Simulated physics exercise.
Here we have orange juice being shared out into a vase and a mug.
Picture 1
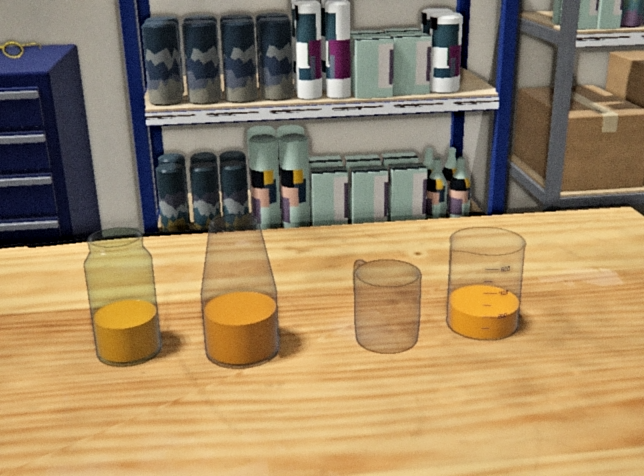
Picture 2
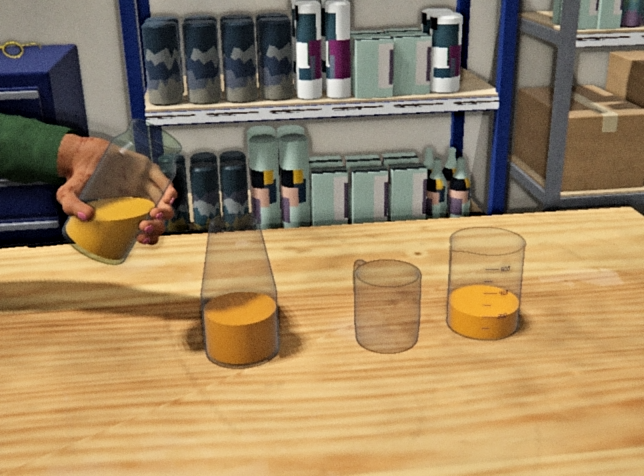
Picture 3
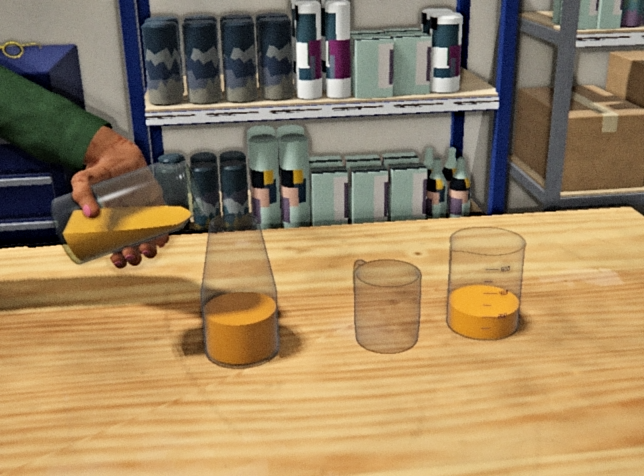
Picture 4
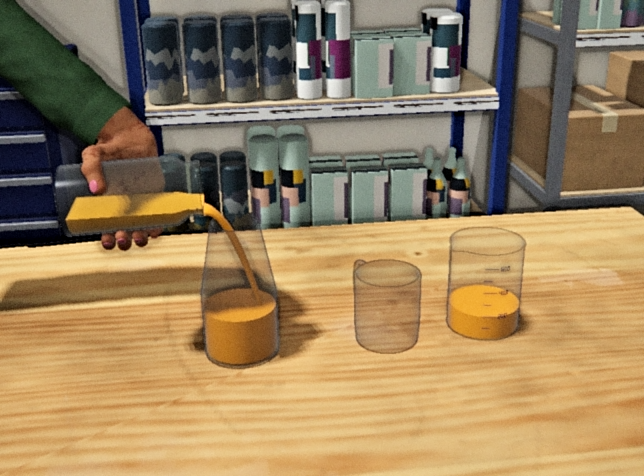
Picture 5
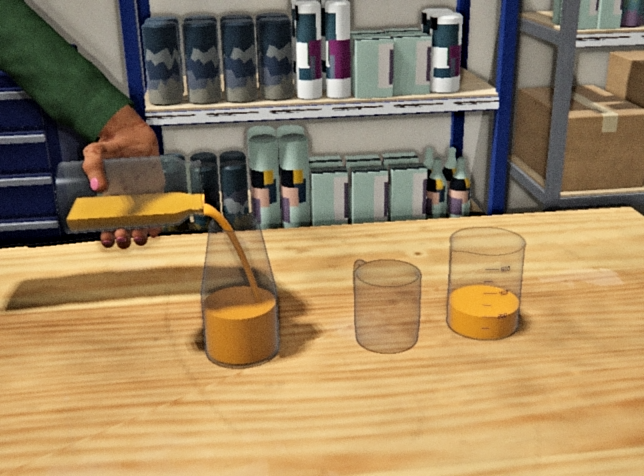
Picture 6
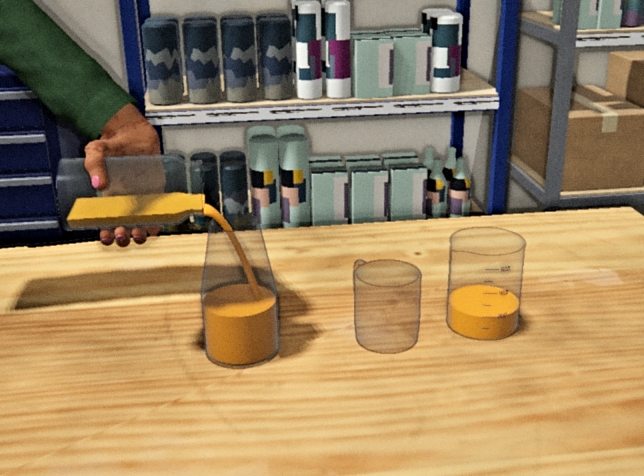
At first, four clear glass containers stand on a wooden table, three partly filled with orange liquid and one empty. A hand in a green sleeve lifts the leftmost jar and tilts it sideways, then pours a thin orange stream into the tapered vase beside it, whose level barely changes.
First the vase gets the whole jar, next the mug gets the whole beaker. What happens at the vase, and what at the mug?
The vase has room for it and the mug has room for it.
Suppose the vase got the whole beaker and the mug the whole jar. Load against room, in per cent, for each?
In turn 60 and 50 per cent.
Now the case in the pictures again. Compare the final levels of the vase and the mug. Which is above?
The one on the left.
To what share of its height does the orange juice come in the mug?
Roughly 50 per cent.
Soon after, the vase is about half full.
In the end, the vase is about half full; the mug is about half full.
